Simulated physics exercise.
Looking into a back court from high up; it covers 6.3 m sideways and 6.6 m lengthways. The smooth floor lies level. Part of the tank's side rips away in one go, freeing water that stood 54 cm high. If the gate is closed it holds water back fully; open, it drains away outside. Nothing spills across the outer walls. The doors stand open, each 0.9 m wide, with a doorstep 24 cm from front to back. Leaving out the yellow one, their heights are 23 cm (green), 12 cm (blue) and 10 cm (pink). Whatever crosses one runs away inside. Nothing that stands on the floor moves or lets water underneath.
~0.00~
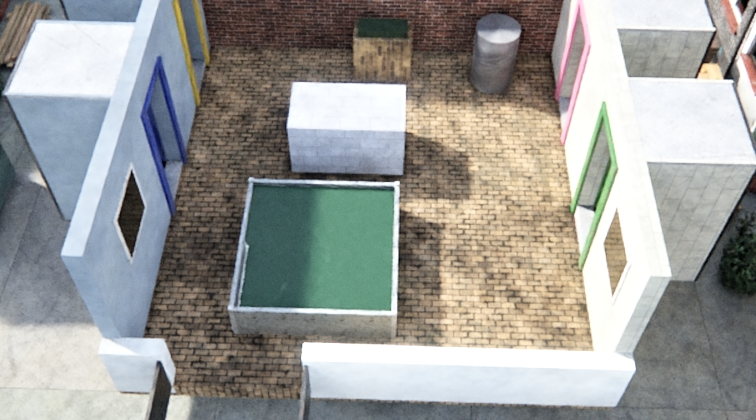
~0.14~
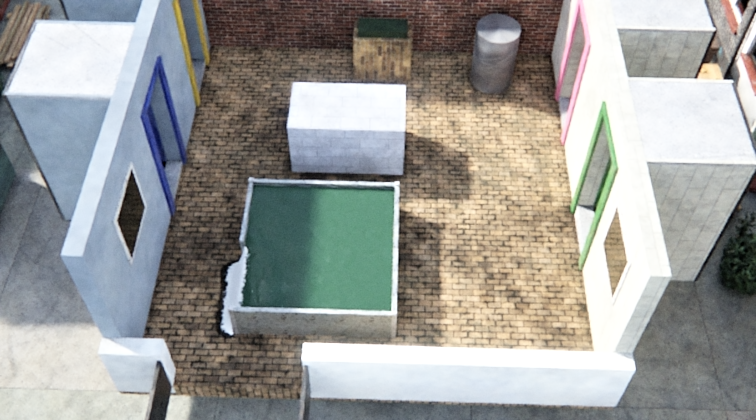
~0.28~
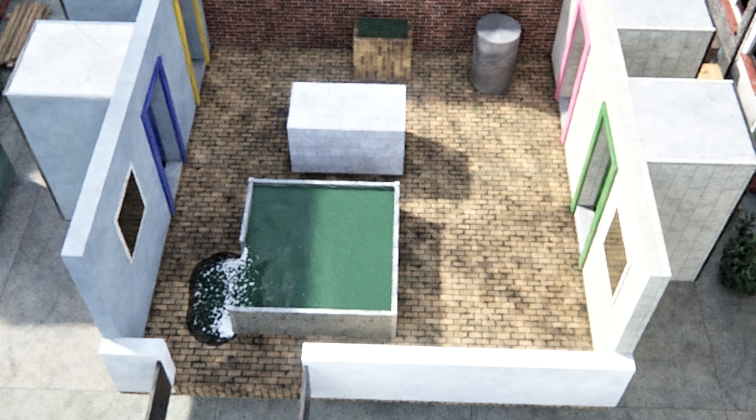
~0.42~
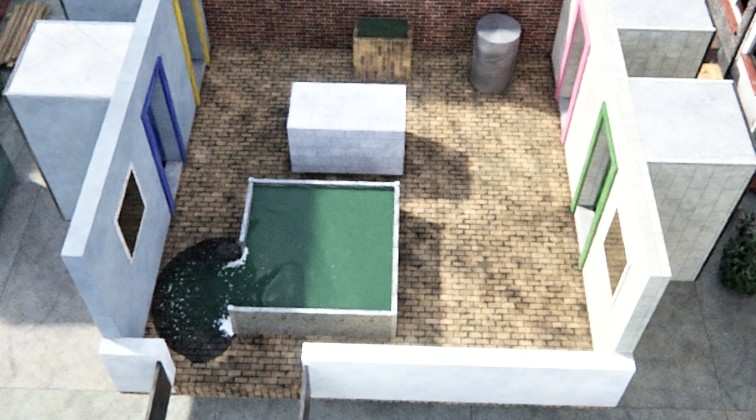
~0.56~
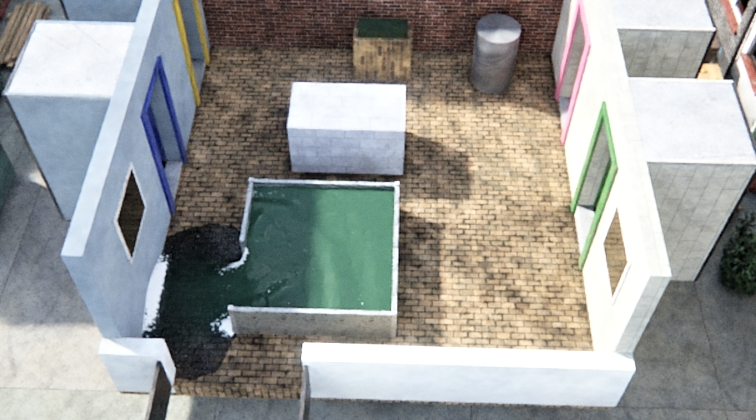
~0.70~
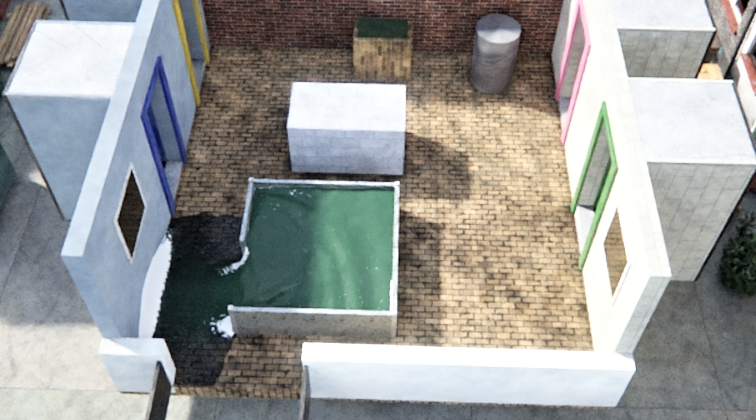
The clip shows a walled brick-paved court with a square tank of green water, seen from above; the tank's left side breaks open near the front corner, and water pours out, spreading across the paving to the left wall.
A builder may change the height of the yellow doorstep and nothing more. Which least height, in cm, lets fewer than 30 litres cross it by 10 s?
Close to 7.5 cm is just enough.
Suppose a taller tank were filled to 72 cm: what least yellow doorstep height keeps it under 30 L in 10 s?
Some 11.5 cm.
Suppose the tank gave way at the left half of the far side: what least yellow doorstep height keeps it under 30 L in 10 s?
About 14.5 cm.
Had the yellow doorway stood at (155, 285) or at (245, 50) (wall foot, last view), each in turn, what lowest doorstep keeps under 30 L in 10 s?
About 32 and 10.5 cm.
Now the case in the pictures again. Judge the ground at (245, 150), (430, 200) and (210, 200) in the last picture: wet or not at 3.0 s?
In that order: Wet, not reached, wet.
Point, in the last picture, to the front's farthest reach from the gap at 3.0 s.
Around (210, 50).
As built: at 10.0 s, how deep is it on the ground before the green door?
About 1.0 cm.
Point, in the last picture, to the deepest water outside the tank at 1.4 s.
Around (137, 367).
After 1.4 s water covers 10 % of the floor, deepest (52 cm) near (137, 367); it has not reached the yellow door.
After 3.0 s water covers 35 % of the floor, deepest (32 cm) near (137, 367); 3 cm at the yellow door, 0 litres in over its 14 cm doorstep.
After 10.0 s water covers 80 % of the floor, deepest (11 cm) near (163, 311); 9 cm at the yellow door, 0 litres in over its 14 cm doorstep.
At the yellow door as built, the water arrived by 2.4 s and peaked near 13 cm at 6.4 s.
Run again over the same 10 s with other heights there, 47 litres in over 6.5 cm, 17 litres over 9 cm. The limit of 30 litres is kept from about 7.5 cm up.
